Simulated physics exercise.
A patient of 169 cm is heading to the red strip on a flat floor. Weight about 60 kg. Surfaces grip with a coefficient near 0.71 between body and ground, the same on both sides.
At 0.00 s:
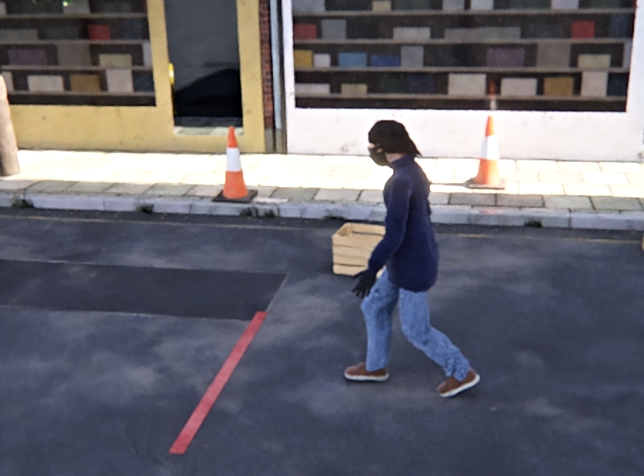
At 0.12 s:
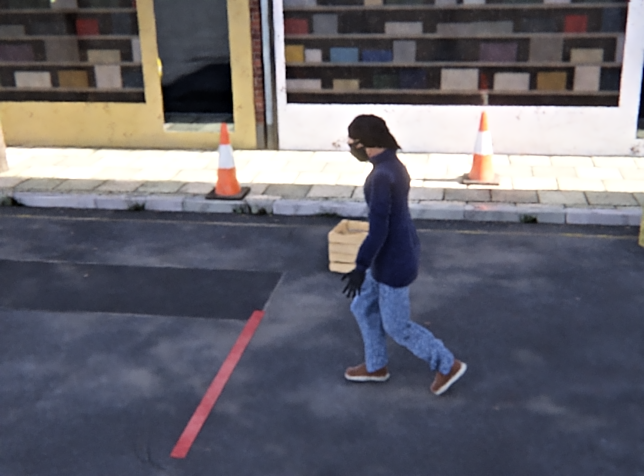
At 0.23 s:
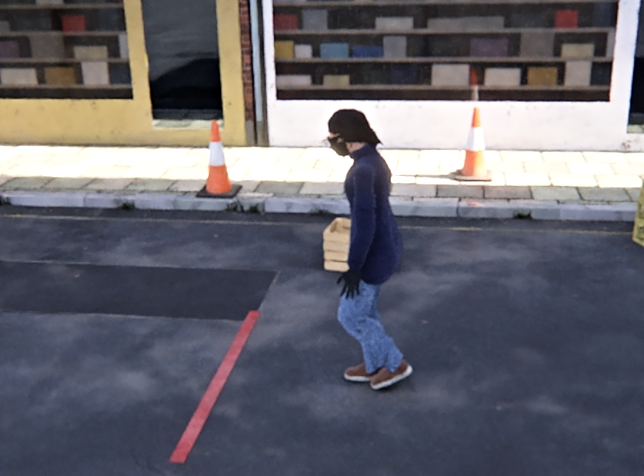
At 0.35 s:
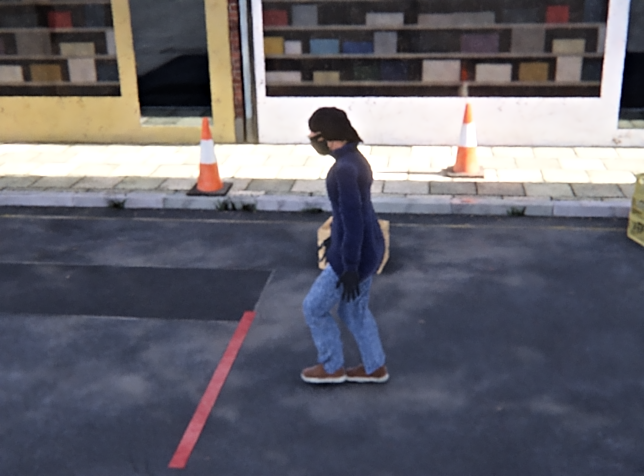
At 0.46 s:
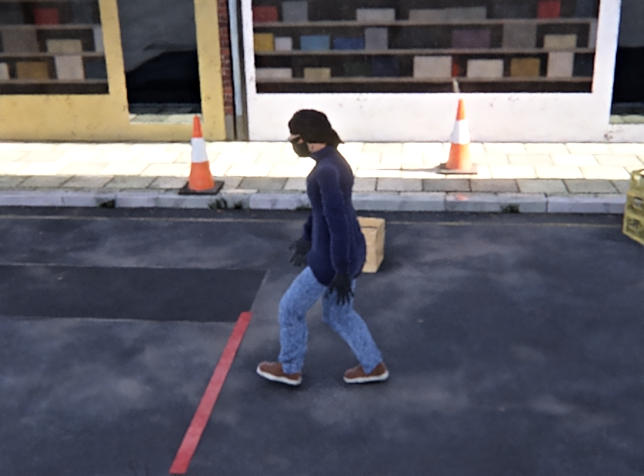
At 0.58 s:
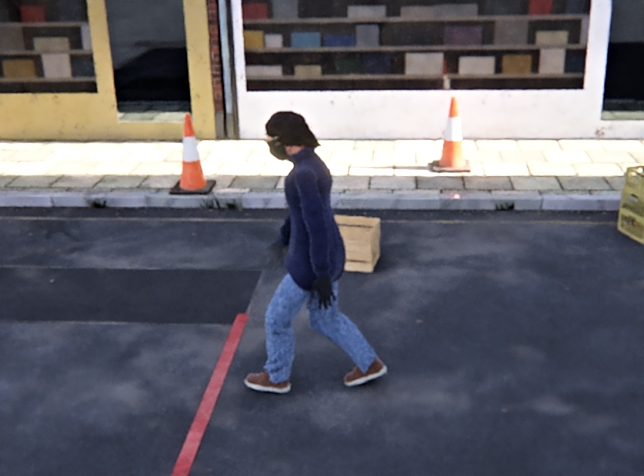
A person in a dark top and jeans walks left across asphalt toward a red strip.
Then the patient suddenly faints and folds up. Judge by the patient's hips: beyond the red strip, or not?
It oversteps the line.
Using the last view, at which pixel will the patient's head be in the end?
Around (110, 389).
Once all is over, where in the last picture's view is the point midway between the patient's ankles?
Estimated position: Around (275, 354).
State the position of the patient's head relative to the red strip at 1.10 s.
Position: Approx. 25 cm past.
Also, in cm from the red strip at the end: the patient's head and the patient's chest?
The patient's head ends 60 cm past it, and the patient's chest ends 40 cm past it.
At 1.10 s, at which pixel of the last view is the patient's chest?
Roughly (200, 294).
After 0.85 s the patient's hips are 37 cm short of the red strip, near (273, 301) in the last picture's view; the patient's head 24 cm short of the red strip.
After 1.10 s the patient's hips are 11 cm short of the red strip, near (227, 345) in the last picture's view; the patient's head 25 cm past the red strip.
After 1.40 s the patient's hips are 10 cm past the red strip, near (189, 334) in the last picture's view; the patient's head 61 cm past the red strip.
At rest, 3.3 s, patient's hips cross the red strip; patient's head crosses the red strip; patient's chest crosses the red strip.
